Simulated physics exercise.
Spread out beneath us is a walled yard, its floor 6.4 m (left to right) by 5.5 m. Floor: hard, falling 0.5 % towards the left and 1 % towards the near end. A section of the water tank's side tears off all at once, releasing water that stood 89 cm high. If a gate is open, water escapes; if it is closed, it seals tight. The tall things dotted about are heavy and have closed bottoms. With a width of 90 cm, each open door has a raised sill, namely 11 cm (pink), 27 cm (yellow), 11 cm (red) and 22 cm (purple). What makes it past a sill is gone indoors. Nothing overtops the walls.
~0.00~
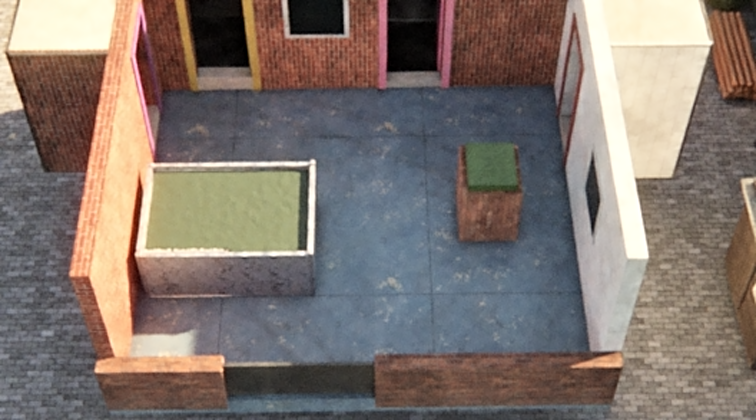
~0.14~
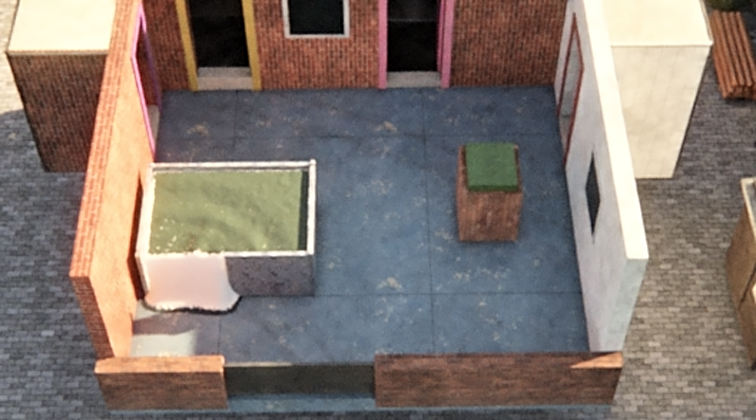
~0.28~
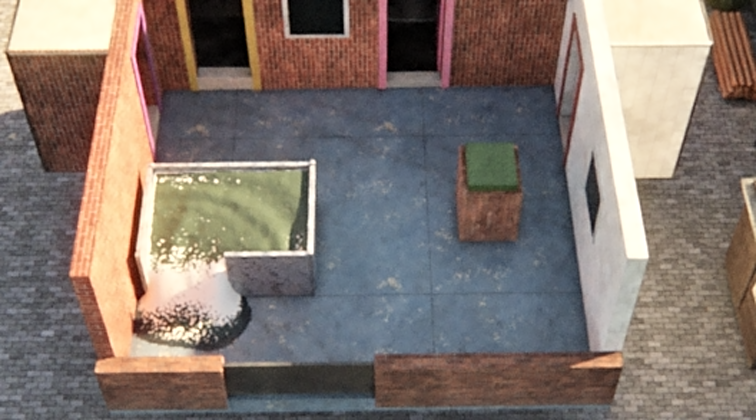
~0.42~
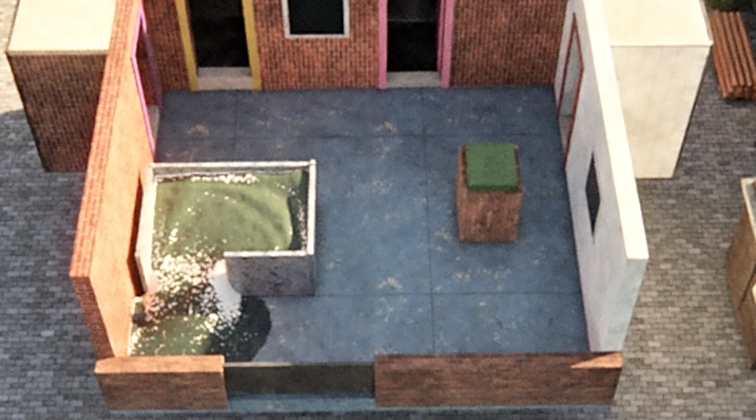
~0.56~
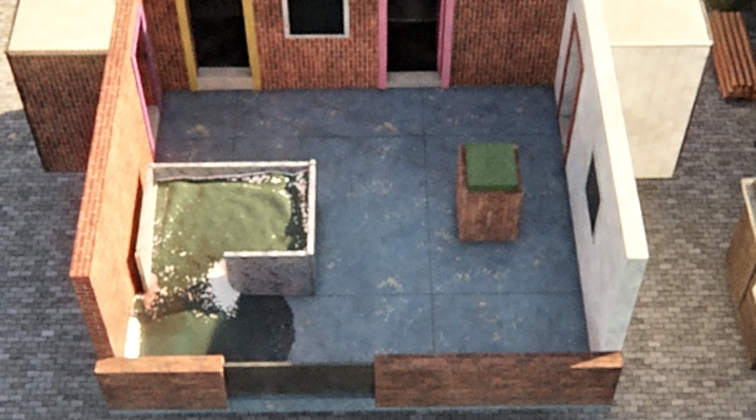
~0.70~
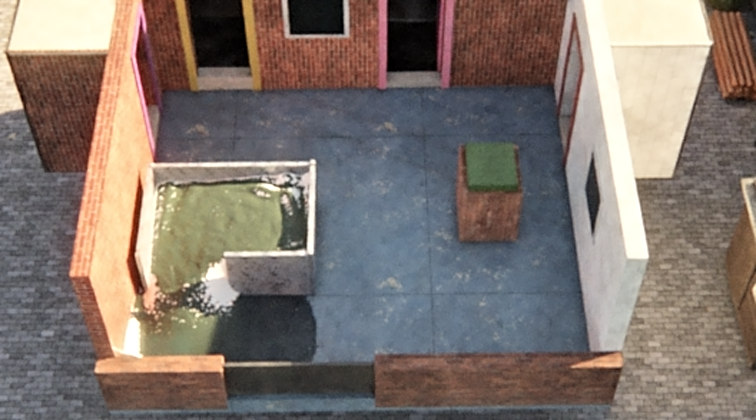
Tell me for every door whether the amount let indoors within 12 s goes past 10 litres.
In the end at the pink door it looks set to land under the limit, at the yellow door it looks set to land under the limit, at the red door it looks set to land under the limit, at the purple door it looks set to land under the limit.
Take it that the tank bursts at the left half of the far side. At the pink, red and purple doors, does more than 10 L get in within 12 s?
Door pink stays within, door red goes beyond, door purple goes beyond.
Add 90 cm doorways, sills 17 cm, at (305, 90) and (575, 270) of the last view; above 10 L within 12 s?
Within it, exceeded.
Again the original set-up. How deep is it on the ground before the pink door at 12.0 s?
It's some 5.0 centimetres deep.
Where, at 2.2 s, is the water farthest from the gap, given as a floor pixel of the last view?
(588, 380).
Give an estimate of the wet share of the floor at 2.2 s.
35 %.
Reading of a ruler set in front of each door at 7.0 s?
Depths in cm: Pink 8, yellow 4, red 8, purple 3.
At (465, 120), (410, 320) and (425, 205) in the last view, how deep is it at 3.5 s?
About 2, 8 and 3 cm respectively.
After 1.4 s water covers 15 % of the floor and is deepest (72 cm) near (127, 386); pink door not reached, yellow door not reached, red door not reached, purple door not reached.
After 2.2 s water covers 35 % of the floor and is deepest (50 cm) near (127, 386); pink door not reached, yellow door not reached, red door not reached, purple door not reached.
After 3.5 s water covers 60 % of the floor and is deepest (38 cm) near (562, 271); pink door not reached, yellow door 10 cm at the sill, 0 L in, red door 2 cm at the sill, 0 L in, purple door 3 cm at the sill, 0 L in.
After 7.0 s water covers 90 % of the floor and is deepest (18 cm) near (509, 381); pink door 8 cm at the sill, 1 L in, yellow door 4 cm at the sill, 0 L in, red door 8 cm at the sill, 0 L in, purple door 3 cm at the sill, 0 L in.
After 12.0 s water covers 100 % of the floor and is deepest (18 cm) near (174, 198); pink door 5 cm at the sill, 1 L in, yellow door 14 cm at the sill, 0 L in, red door 7 cm at the sill, 1 L in, purple door 14 cm at the sill, 0 L in.
